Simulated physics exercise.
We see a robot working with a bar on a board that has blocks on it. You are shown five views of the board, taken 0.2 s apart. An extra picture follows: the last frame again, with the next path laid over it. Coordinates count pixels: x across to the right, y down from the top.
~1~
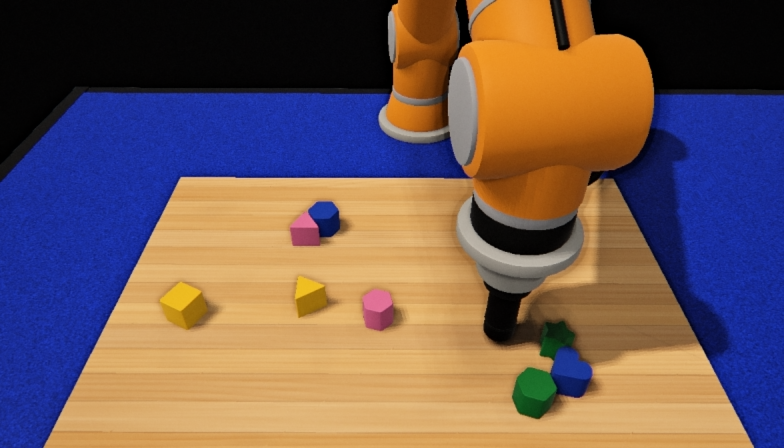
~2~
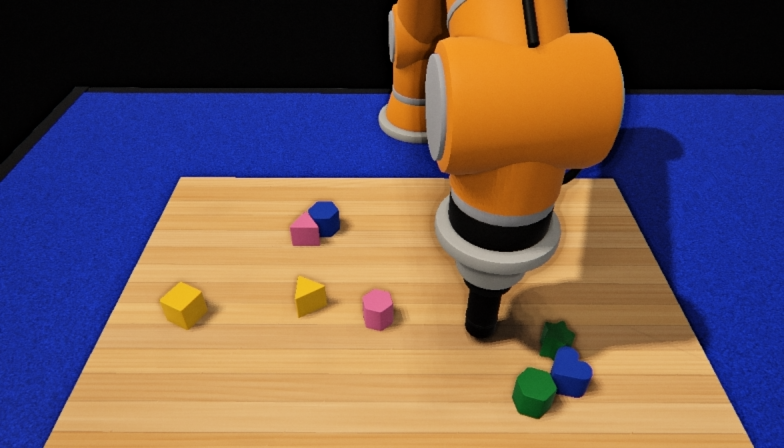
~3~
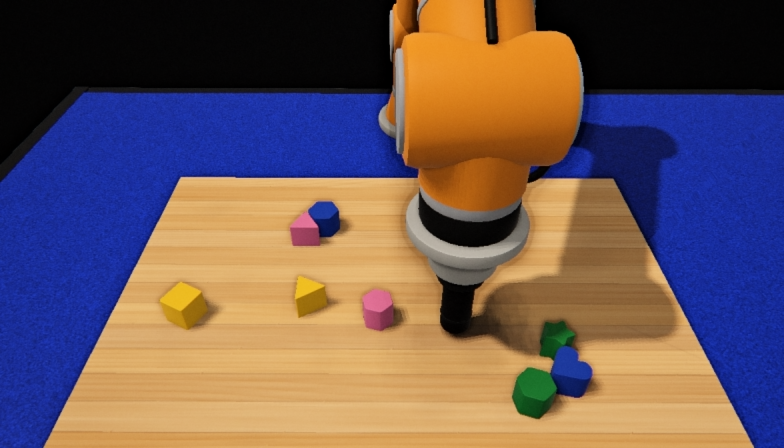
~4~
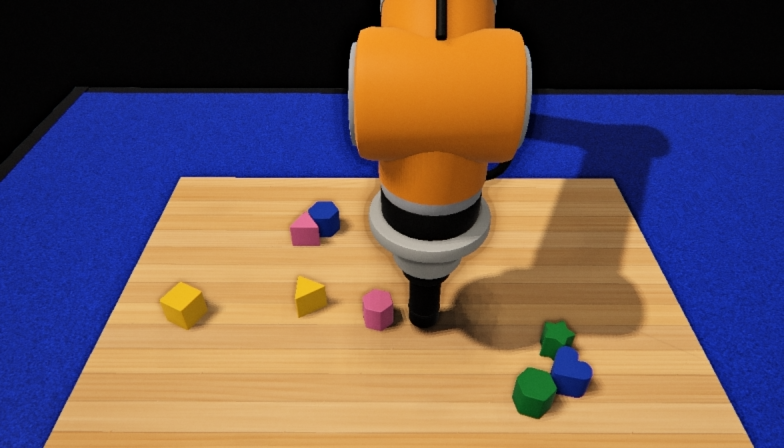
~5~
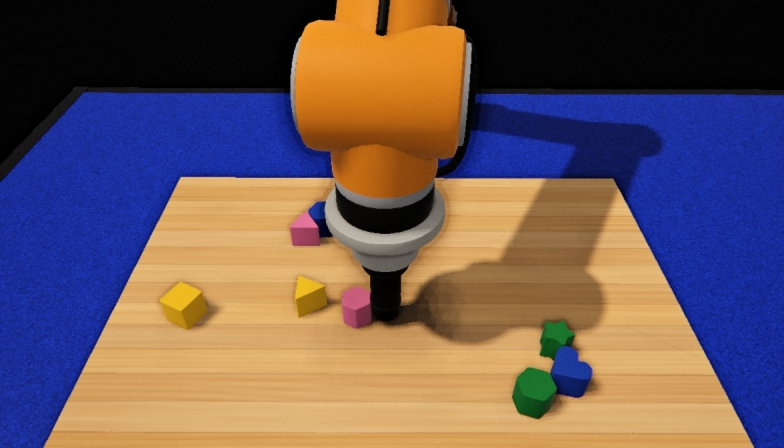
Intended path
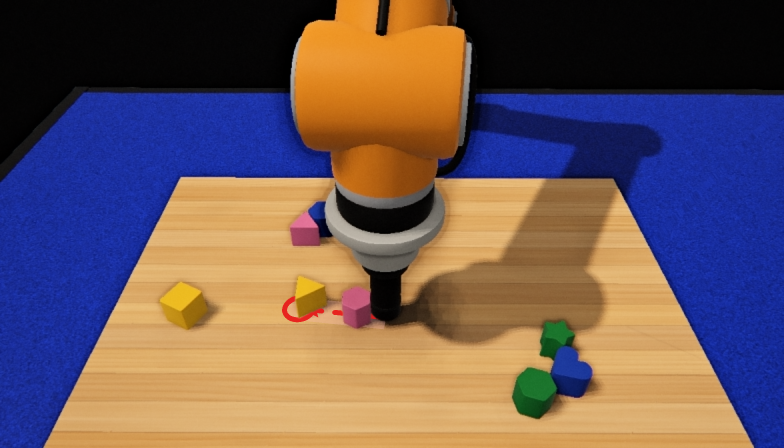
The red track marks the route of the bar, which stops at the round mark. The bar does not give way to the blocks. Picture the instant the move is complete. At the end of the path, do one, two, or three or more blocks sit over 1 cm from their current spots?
Two blocks move.
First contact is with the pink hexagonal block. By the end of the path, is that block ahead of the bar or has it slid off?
I think it holds its spot in front.
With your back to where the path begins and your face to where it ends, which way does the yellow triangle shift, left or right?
The shift is to the right of that direction.
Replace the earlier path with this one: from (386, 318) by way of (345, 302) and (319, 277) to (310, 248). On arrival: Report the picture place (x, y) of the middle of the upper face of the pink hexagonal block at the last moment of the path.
If I read the scene right, the answer is (315, 294).
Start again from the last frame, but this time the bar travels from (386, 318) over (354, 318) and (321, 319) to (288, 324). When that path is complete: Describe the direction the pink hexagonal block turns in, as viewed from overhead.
Seen from above, its turn is clockwise.
The drawn path runs in a line from (386, 318) to (299, 309).
What follows on the original path. Halfway along, bar at (341, 307); yellow triangle at (294, 283); pink hexagonal block at (311, 294).
At the end, bar at (298, 302); yellow triangle at (268, 273), turned 20° clockwise; pink hexagonal block at (267, 291).
